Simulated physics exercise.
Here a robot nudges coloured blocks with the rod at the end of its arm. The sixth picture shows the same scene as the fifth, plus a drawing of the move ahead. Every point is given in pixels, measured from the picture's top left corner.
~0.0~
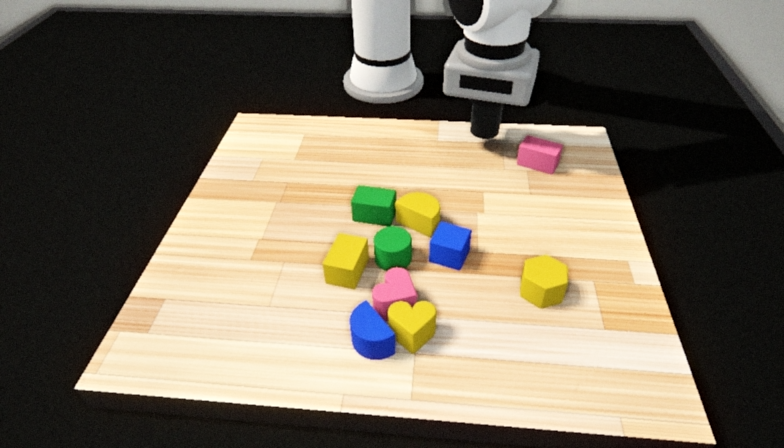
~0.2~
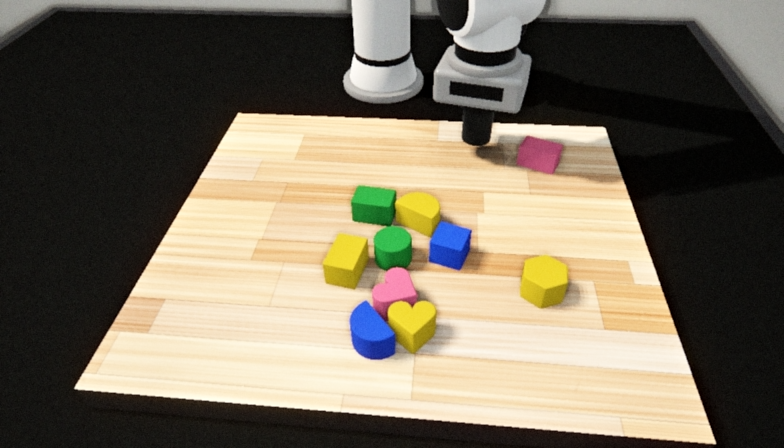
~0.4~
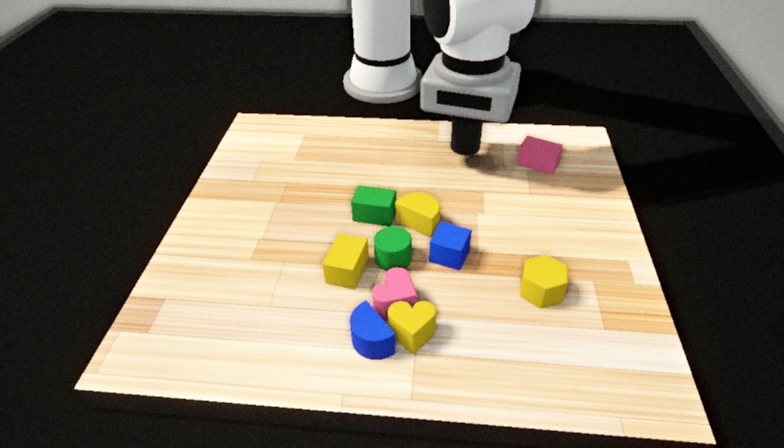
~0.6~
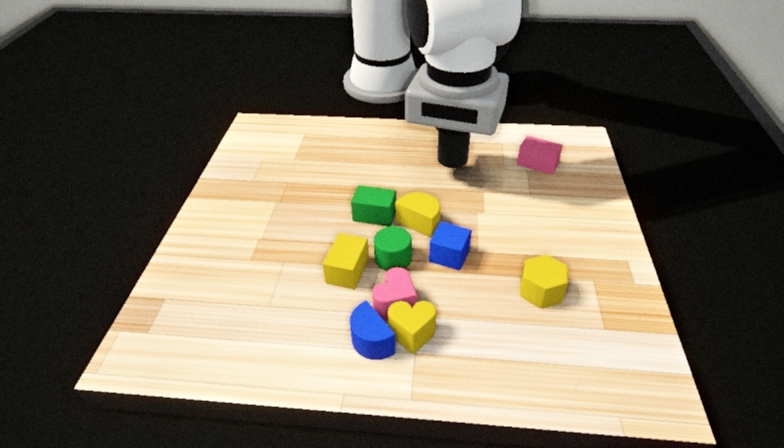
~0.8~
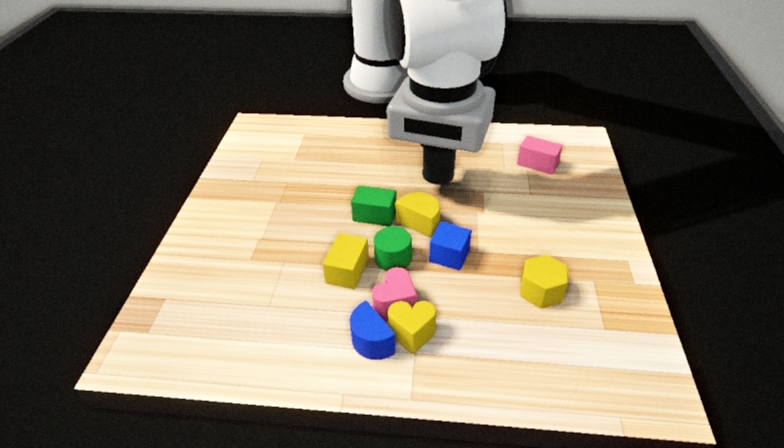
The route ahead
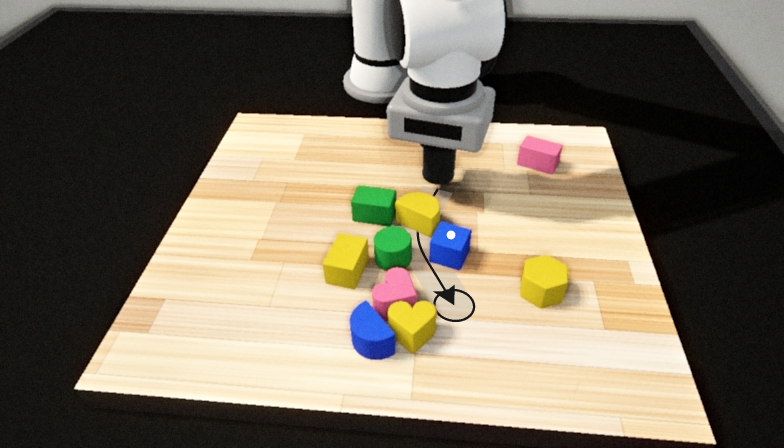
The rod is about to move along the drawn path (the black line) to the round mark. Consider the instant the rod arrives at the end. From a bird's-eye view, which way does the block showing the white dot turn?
That block twists counter-clockwise.
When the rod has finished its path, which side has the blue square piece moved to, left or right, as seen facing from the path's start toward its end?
Well, taking the path from its start to its end as straight ahead, the blue square piece moves to the left.
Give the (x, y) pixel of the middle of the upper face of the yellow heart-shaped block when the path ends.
In the picture, that point is around (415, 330).
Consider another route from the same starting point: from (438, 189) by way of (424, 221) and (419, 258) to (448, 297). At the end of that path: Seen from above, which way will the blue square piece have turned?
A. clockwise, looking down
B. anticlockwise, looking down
B.
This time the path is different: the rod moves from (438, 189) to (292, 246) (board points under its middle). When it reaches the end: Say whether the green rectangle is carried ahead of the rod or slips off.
In the end it is ahead.
The line goes from (438, 189) over (420, 222) and (427, 261) to (454, 305); the dot is on the blue square piece.
On the path given first. One third of the way, rod (420, 208); green cylinder (390, 242); yellow D-shaped block (410, 224).
Two thirds of the way, rod (428, 247); green cylinder (370, 269); yellow heart-shaped block (412, 319), turned 20° anticlockwise; yellow D-shaped block (410, 265), turned 20° clockwise; blue square piece (466, 246), turned 25° anticlockwise.
At the end, rod (456, 291); green cylinder (370, 269); yellow heart-shaped block (414, 332); yellow D-shaped block (418, 298), turned 70° clockwise; blue square piece (474, 250), turned 45° anticlockwise.
